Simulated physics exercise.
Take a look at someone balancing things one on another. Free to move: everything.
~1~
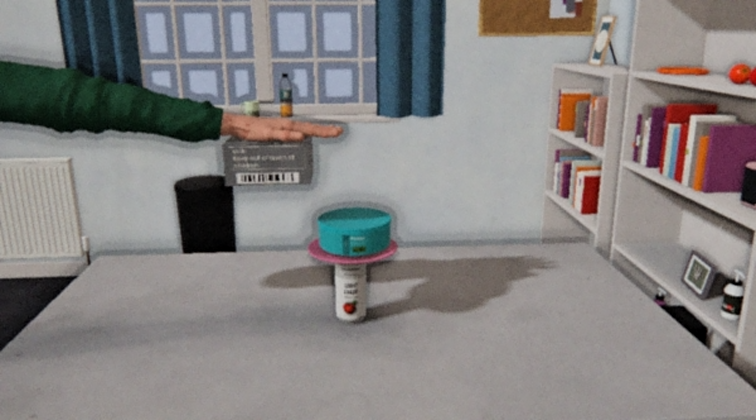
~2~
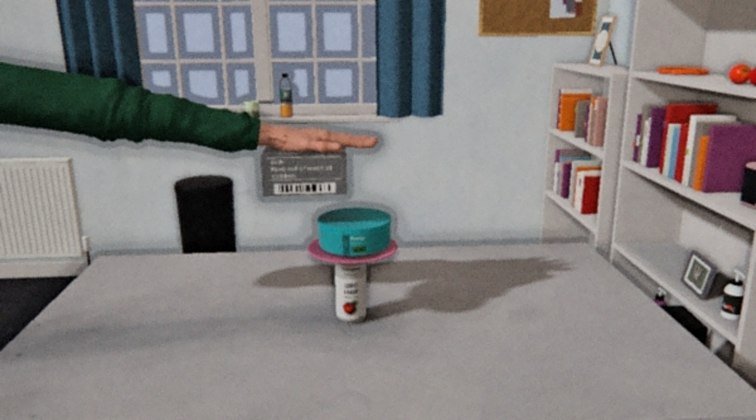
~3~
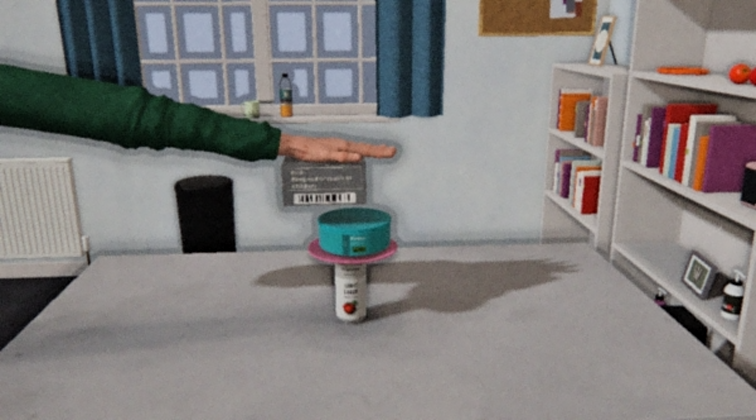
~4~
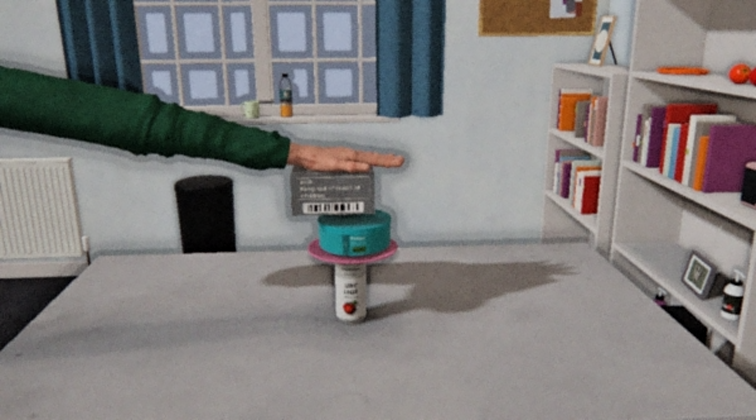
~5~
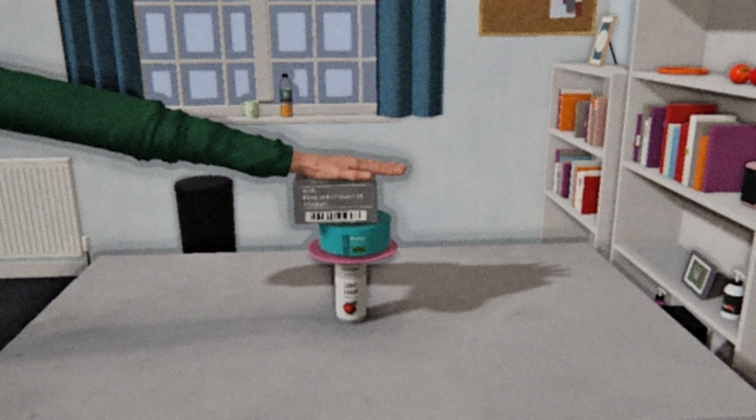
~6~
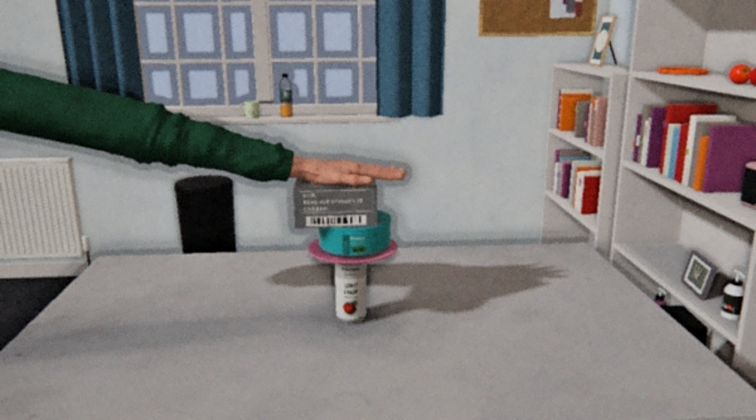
In a room with a window and bookshelves, a green-sleeved arm moved a grey box rightward and down onto a turquoise tub stacked over a pink plate and white can, keeping hold of it.
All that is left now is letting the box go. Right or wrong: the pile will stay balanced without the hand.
Right.
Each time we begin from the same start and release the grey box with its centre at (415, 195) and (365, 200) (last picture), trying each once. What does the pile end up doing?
So the first time it goes over and the second time it does not fall.
Then, 0.90 s on from there, no change.
Then, 2.00 s on from there, grey box resting near (336, 199).
In the end, all 4 unmoved. At the end, from the last picture's camera, grey box near (336, 199). The pile keeps its balance.
